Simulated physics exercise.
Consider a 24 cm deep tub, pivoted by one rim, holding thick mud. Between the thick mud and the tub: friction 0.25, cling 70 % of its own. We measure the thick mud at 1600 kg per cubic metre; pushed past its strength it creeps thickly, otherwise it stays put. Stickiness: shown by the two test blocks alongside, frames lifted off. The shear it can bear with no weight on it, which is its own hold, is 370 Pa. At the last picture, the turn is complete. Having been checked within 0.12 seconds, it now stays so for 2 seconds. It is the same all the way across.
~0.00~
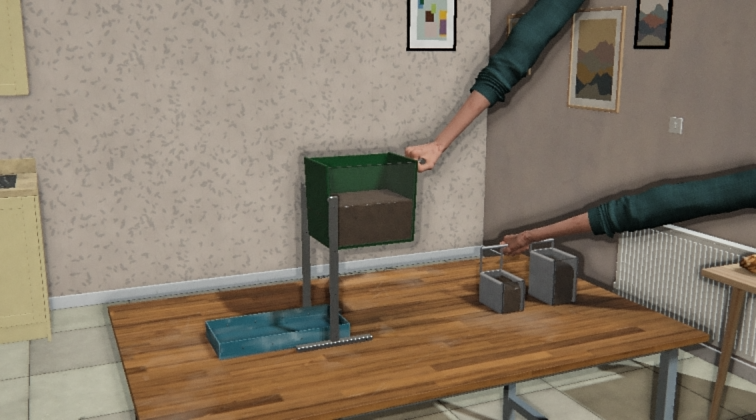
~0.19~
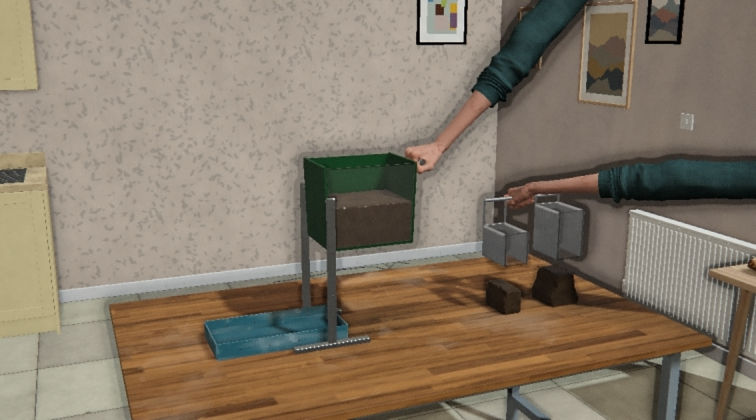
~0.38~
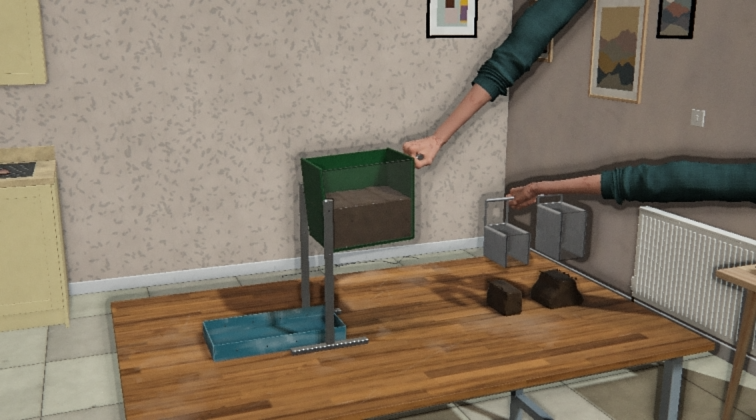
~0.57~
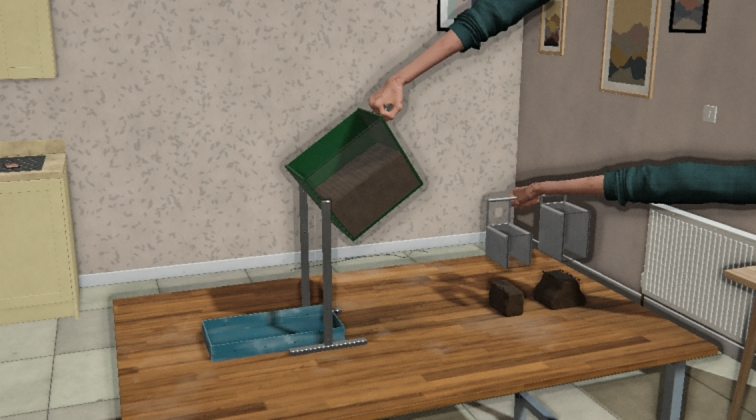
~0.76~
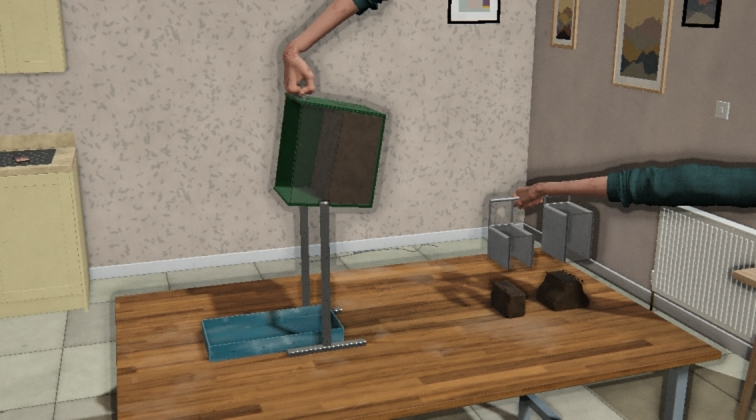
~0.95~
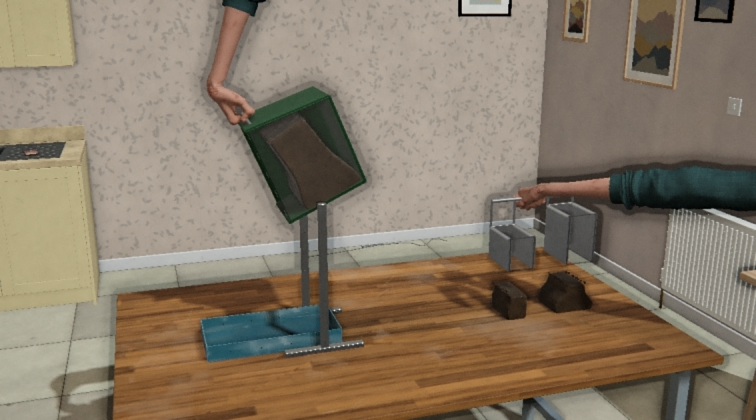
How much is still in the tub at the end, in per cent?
Around 0 percent.
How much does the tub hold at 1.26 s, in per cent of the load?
Near 12 %.
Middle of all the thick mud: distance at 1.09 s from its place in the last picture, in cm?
16 cm.
After 1.09 s, the tub is at 113 degrees and holds 44 %.
After 1.26 s, the tub is at 113 degrees and holds 12 %.
After 1.43 s, the tub is at 113 degrees and holds 0 %.
After 1.60 s, the tub is at 113 degrees and holds 0 %.
After 2.95 s, the tub is at 113 degrees and holds 0 %.
